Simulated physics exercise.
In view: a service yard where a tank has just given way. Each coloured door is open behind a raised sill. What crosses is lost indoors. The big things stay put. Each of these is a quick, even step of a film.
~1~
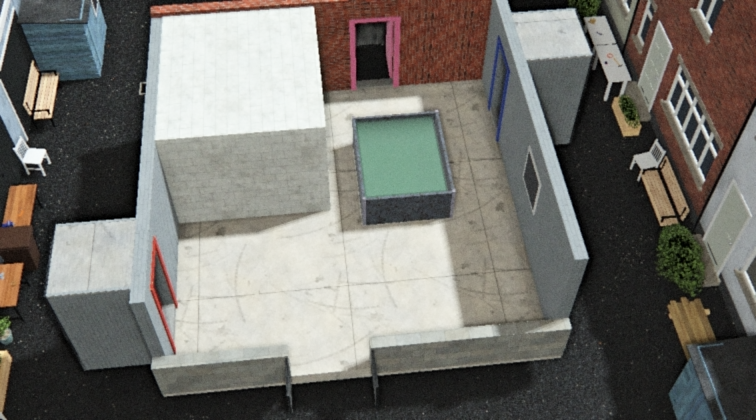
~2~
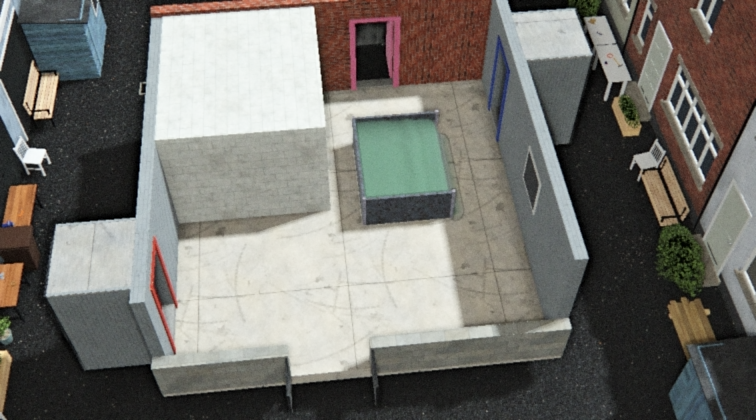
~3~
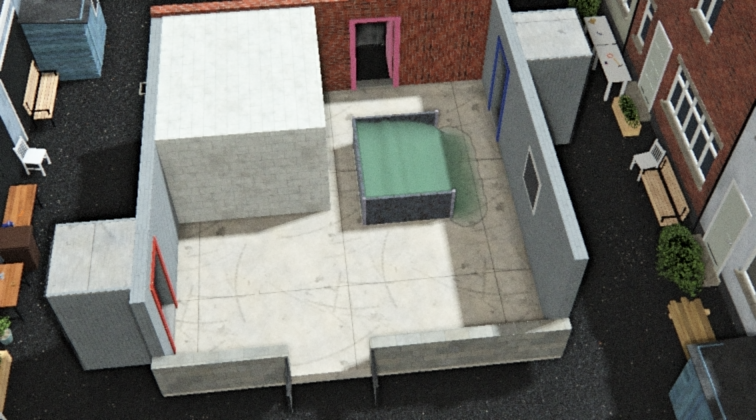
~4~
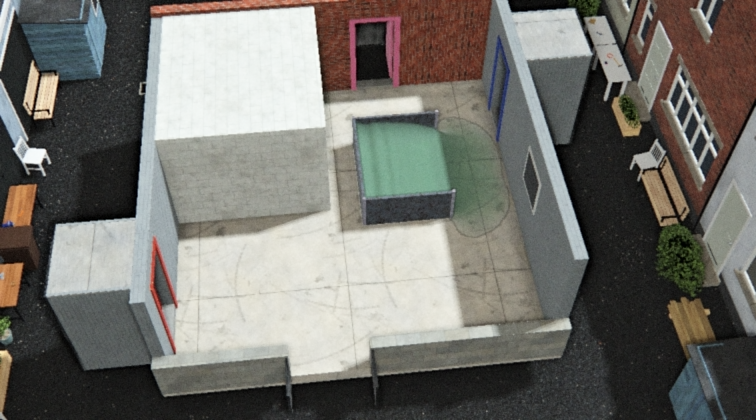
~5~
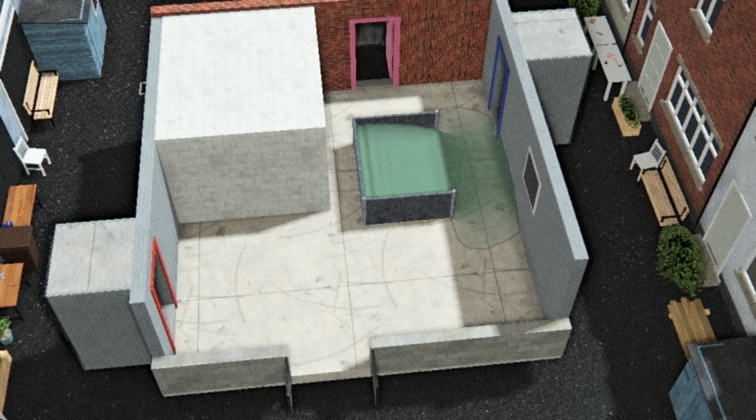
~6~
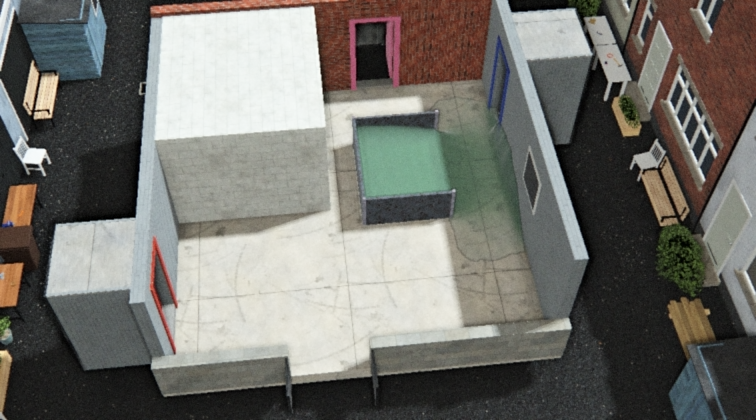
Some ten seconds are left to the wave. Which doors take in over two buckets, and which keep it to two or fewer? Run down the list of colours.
Result: The pink door is going to be over the line, the red door is going to be at or under the line, the blue door is going to be over the line.
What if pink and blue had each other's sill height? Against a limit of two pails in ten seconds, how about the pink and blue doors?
Check - pink door: Does not overflow; blue door: Spills past the limit.
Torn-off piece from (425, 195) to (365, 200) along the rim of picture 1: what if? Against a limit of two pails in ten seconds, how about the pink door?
As for the pink door, it stays below the mark.
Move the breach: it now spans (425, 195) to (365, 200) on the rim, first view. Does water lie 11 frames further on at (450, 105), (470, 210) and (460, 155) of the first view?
In the order given: Untouched, untouched and untouched.
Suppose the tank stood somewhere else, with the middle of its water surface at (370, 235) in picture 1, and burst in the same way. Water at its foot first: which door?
Answer: The door marked blue.
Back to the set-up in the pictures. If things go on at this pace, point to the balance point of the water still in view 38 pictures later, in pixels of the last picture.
Somewhere around (388, 215) in the last view.
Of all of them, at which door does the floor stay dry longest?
My answer is the red-painted one.
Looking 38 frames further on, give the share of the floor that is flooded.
About 90 per cent.
A moment on, water covers 20 % of the floor; the pink door not reached, the red door not reached, the blue door over two buckets in.
Next, water covers 30 % of the floor; the pink door wet at the sill, nothing in, the red door not reached, the blue door far over two buckets in.
Then, water covers 55 % of the floor; the pink door under two buckets in, the red door not reached, the blue door far over two buckets in.
Later, water covers 90 % of the floor; the pink door under two buckets in, the red door wet at the sill, nothing in, the blue door far over two buckets in.
In the end, water covers 100 % of the floor; the pink door over two buckets in, the red door wet at the sill, nothing in, the blue door far over two buckets in.
